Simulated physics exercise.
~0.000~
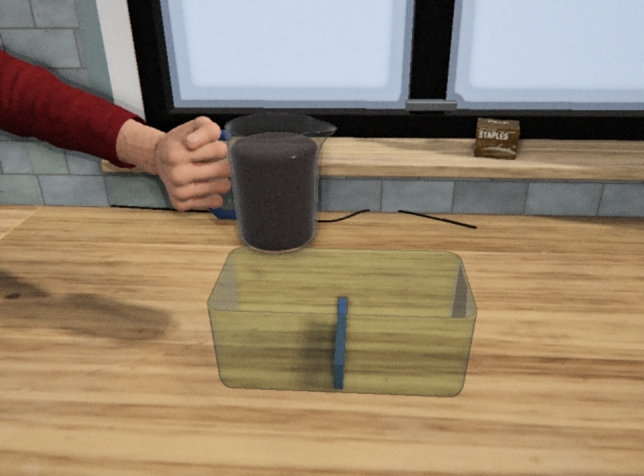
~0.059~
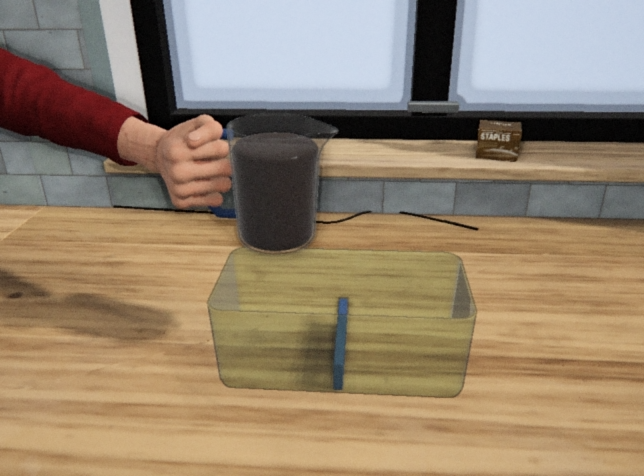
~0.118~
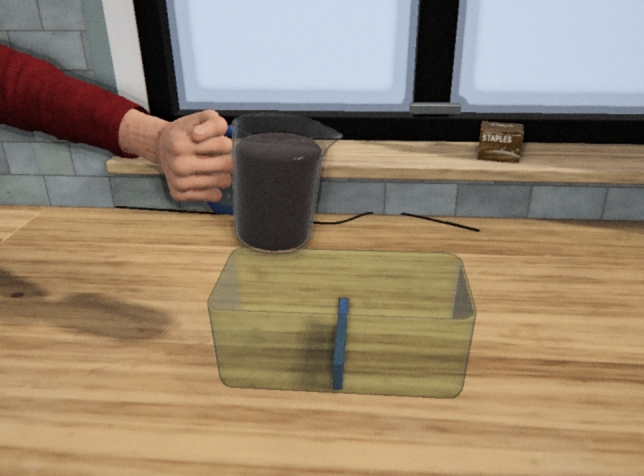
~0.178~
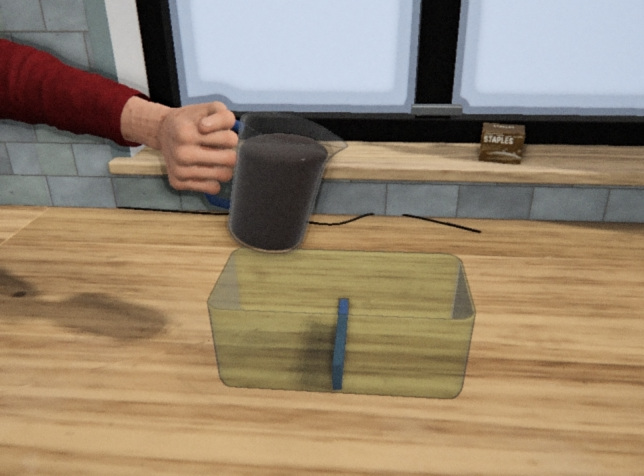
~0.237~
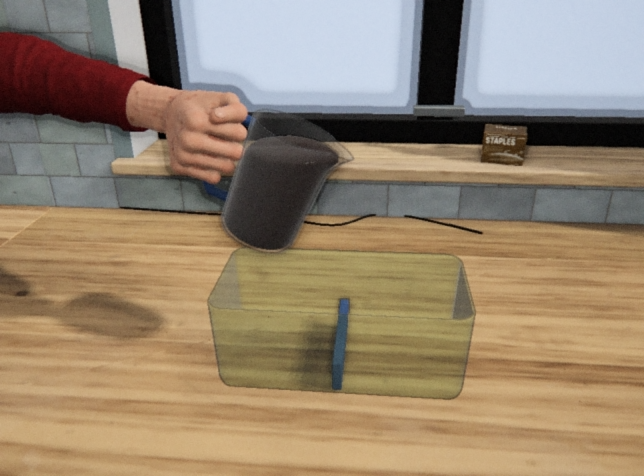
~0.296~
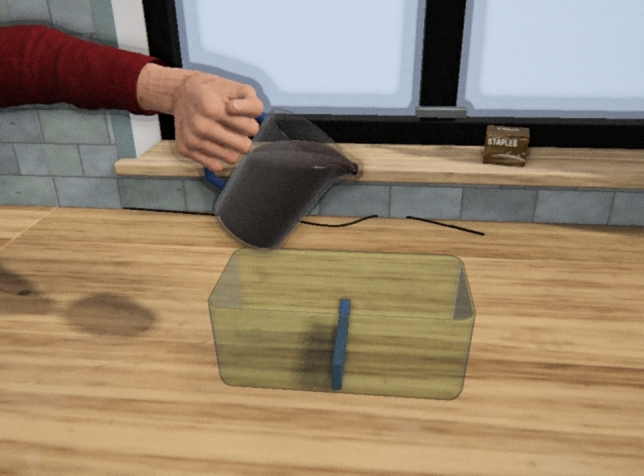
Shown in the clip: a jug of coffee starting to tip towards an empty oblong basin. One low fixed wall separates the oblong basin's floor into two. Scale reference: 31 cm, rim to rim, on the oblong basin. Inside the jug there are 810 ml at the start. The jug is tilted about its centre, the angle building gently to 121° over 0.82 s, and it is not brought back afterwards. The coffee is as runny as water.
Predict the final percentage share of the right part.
Right part: About 90 %.
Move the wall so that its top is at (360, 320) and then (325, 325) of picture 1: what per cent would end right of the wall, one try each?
Result: 70 per cent, then 90 per cent.
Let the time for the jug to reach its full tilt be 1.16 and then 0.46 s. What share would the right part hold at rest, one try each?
Near 90 in a hundred on the first go and near 85 in a hundred on the second.
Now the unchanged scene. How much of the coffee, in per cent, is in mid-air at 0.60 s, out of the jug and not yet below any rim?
Share: Roughly 20 per cent.
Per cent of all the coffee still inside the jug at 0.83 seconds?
Around 7 in a hundred is still there.
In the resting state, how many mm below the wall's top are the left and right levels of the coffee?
Left side: Around 40 mm. Right side: Around 8 mm.
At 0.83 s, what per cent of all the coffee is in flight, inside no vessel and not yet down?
10 per cent, roughly.
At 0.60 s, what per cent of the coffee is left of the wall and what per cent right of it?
Left roughly 0 per cent, right roughly 24.
Then, 0.60 s in, the tilt is 101° and 56 per cent is still to pour, 0 is left of the wall and 24 right of it.
Then, 0.83 s in, the tilt is 121° and 7 per cent is still to pour, 5 is left of the wall and 79 right of it.
Then, 1.06 s in, the tilt is 121° and 0 per cent is still to pour, 7 is left of the wall and 91 right of it.
Then, 1.32 s in, the tilt is 121° and 0 per cent is still to pour, 7 is left of the wall and 91 right of it.
Finally, 7 per cent lies left of the wall, 90 right of it and 2 outside.
